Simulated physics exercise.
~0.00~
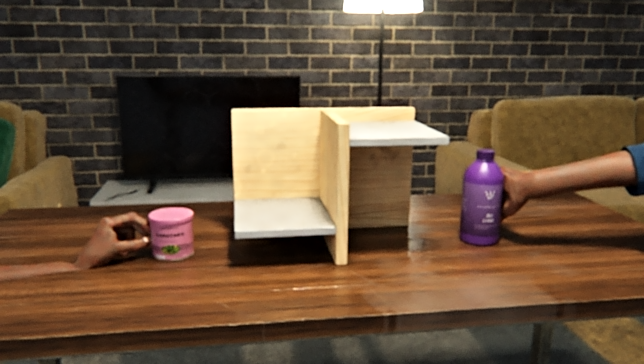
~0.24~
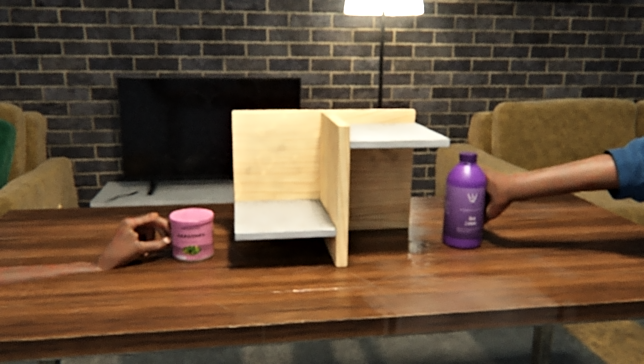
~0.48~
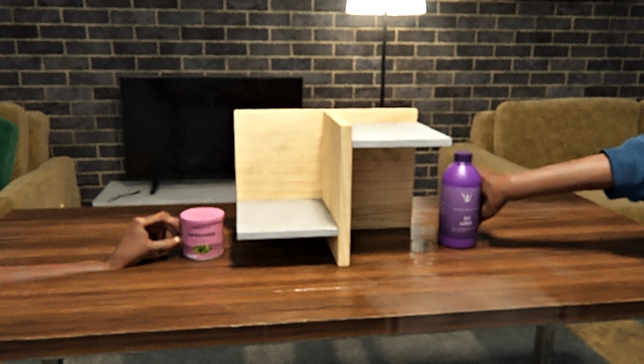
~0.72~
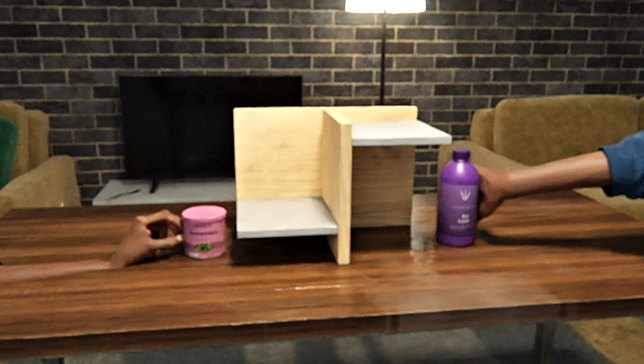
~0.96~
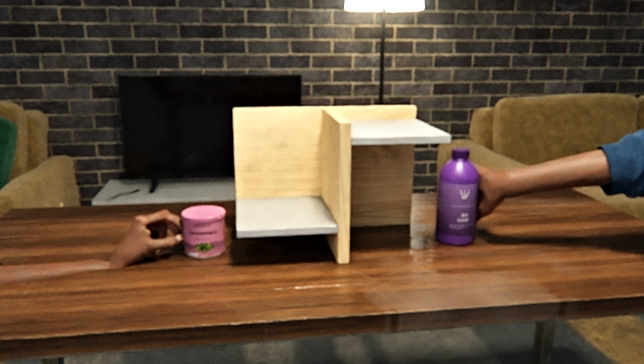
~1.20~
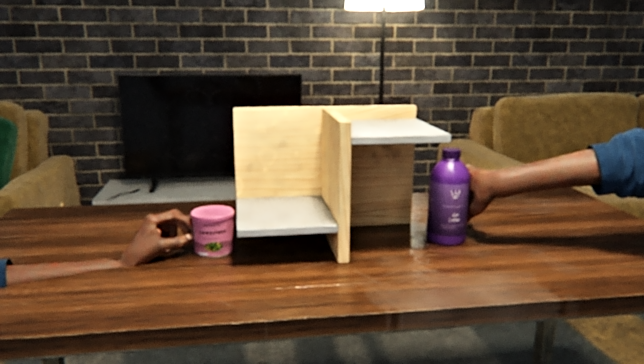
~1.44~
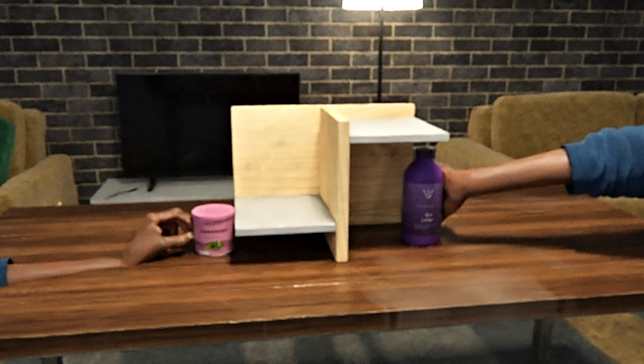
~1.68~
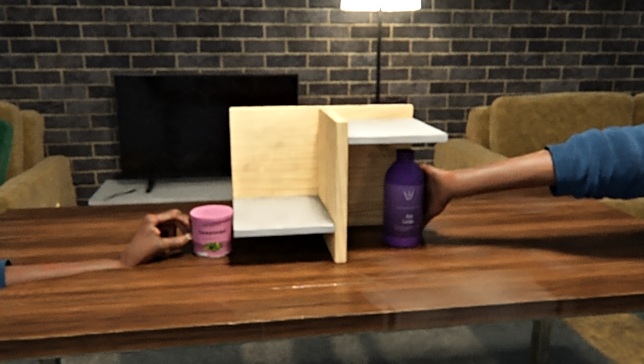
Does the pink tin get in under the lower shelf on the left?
No, the pink tin is too tall for the low shelf and stays stopped at its edge, with the hand still on it.
Tabletop with hands sliding a pink tin until it stops at a low shelf and a purple bottle under a higher one.
